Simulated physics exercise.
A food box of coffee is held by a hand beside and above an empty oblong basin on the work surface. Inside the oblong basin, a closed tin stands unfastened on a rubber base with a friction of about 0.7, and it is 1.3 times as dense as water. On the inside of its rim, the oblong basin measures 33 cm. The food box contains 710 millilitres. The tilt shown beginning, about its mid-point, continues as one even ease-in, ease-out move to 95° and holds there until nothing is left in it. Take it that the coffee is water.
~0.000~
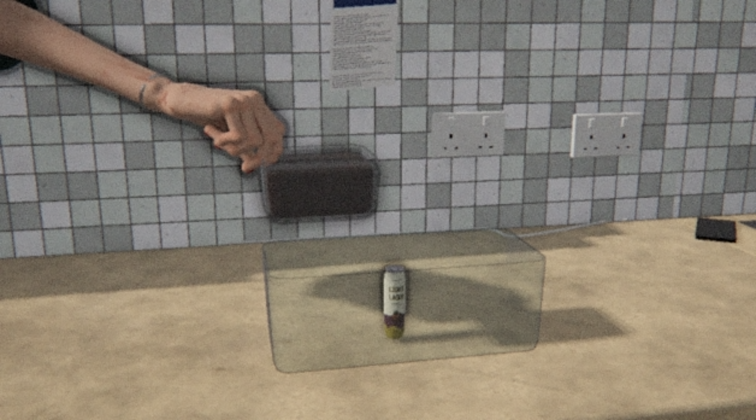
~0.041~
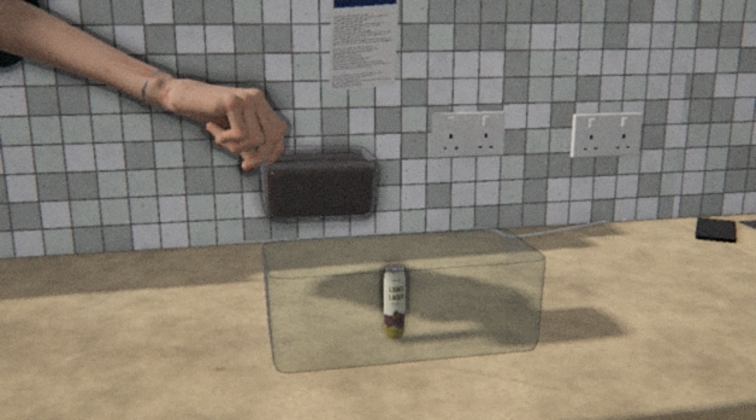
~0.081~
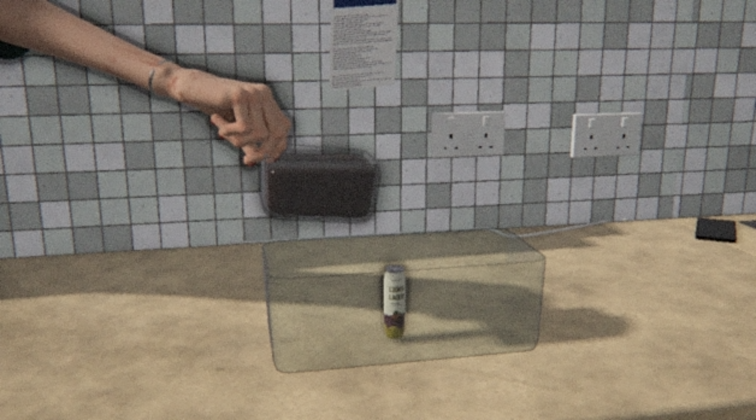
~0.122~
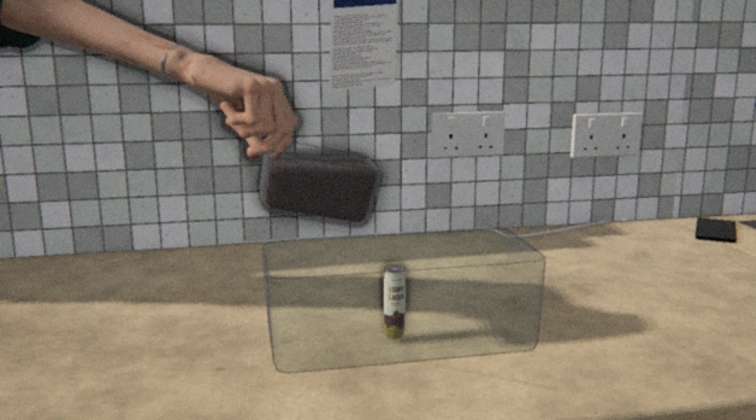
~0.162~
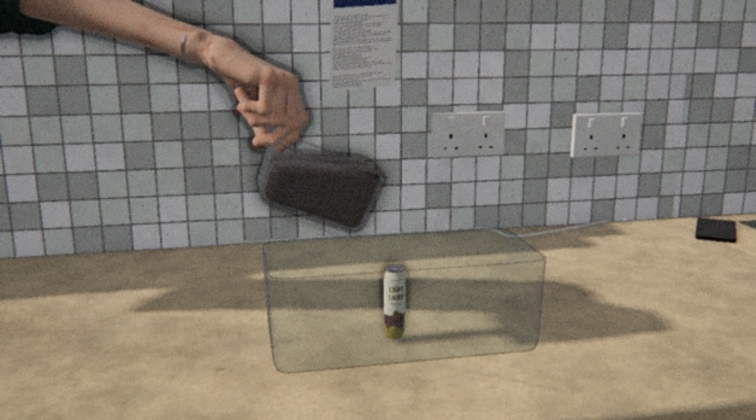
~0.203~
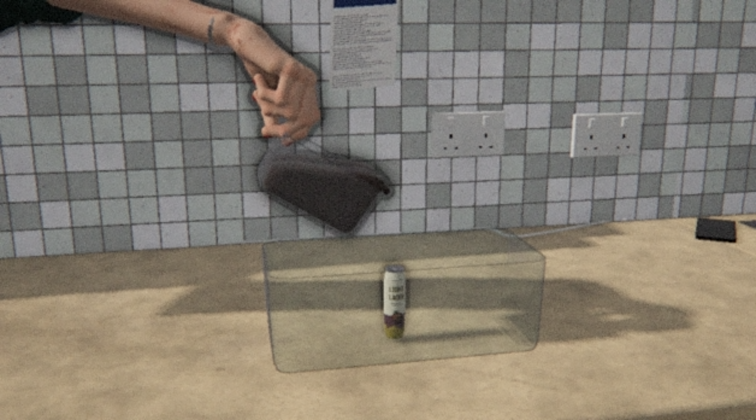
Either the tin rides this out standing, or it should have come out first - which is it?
It is left standing.
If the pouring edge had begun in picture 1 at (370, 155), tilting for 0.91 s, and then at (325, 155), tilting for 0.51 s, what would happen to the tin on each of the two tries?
First it stays on its base; then it tips over.
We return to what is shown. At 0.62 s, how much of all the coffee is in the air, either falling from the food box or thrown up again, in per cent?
Roughly 4 %.
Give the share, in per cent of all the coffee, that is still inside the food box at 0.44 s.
I'd estimate some 24 % remains.
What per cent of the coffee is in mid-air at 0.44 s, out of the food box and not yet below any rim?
Close to 30 per cent, I'd say.
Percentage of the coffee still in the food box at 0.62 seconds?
7 %.
By 0.44 s the tilt is 91° and 24 per cent is still to pour; the tin stands where it began.
By 0.62 s the tilt is 95° and 7 per cent is still to pour; the tin stands where it began.
By 0.81 s the tilt is 95° and 2 per cent is still to pour; the tin stands where it began.
By 1.01 s the tilt is 95° and 1 per cent is still to pour; the tin stands where it began.
At rest the tin stands where it began.
